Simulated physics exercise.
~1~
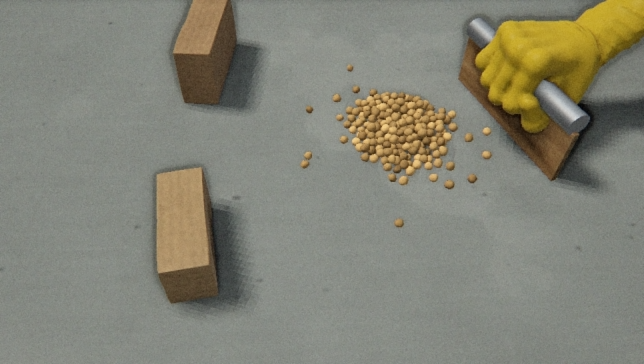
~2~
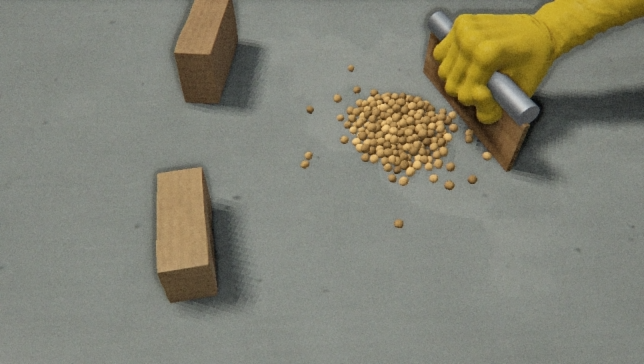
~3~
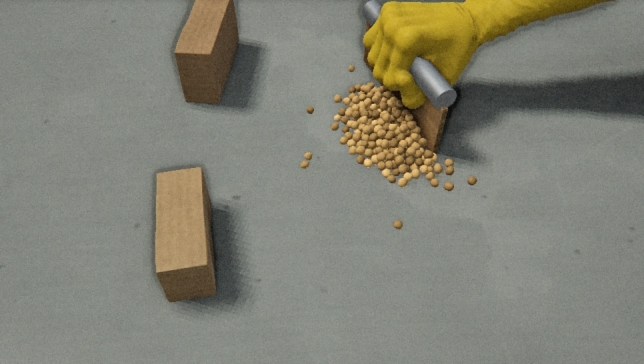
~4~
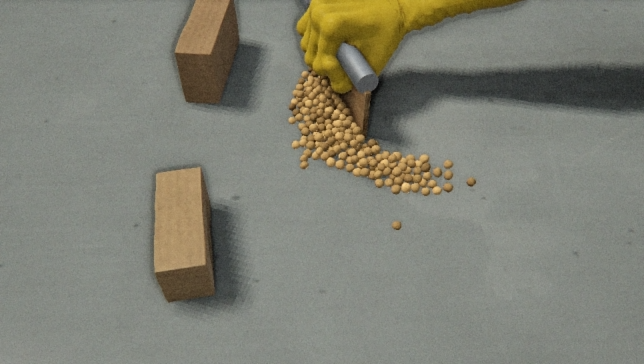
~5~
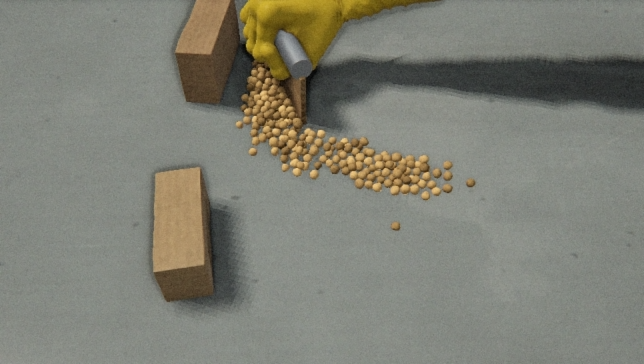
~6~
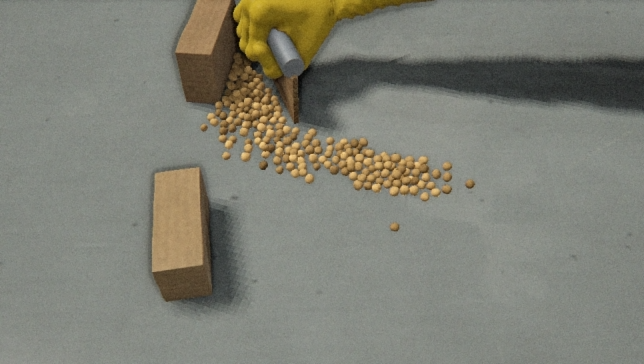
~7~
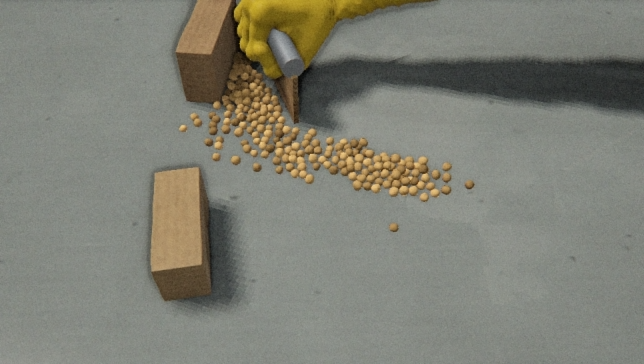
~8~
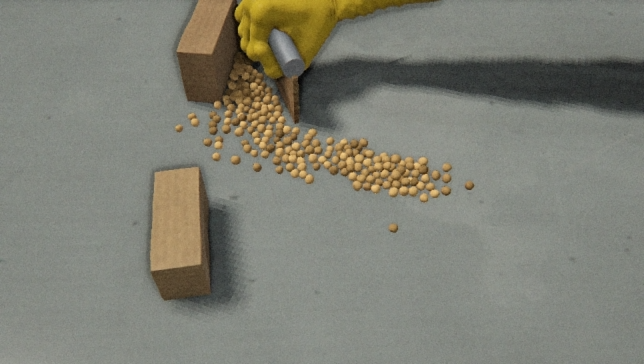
On a flat grey surface, two wooden blocks stand apart at the left, with a loose heap of dried chickpeas to their right. A hand in a yellow glove grips the metal handle of a wooden scraper and moves it left into the heap. The blade catches the upper part of the pile and pushes it toward the upper block, leaving a trail of chickpeas behind. Close to that block the scraper stops, and a few chickpeas roll out ahead to the left. At the end the hand holds still, with the chickpeas strewn in a slanting band and the gap between the blocks almost clear.
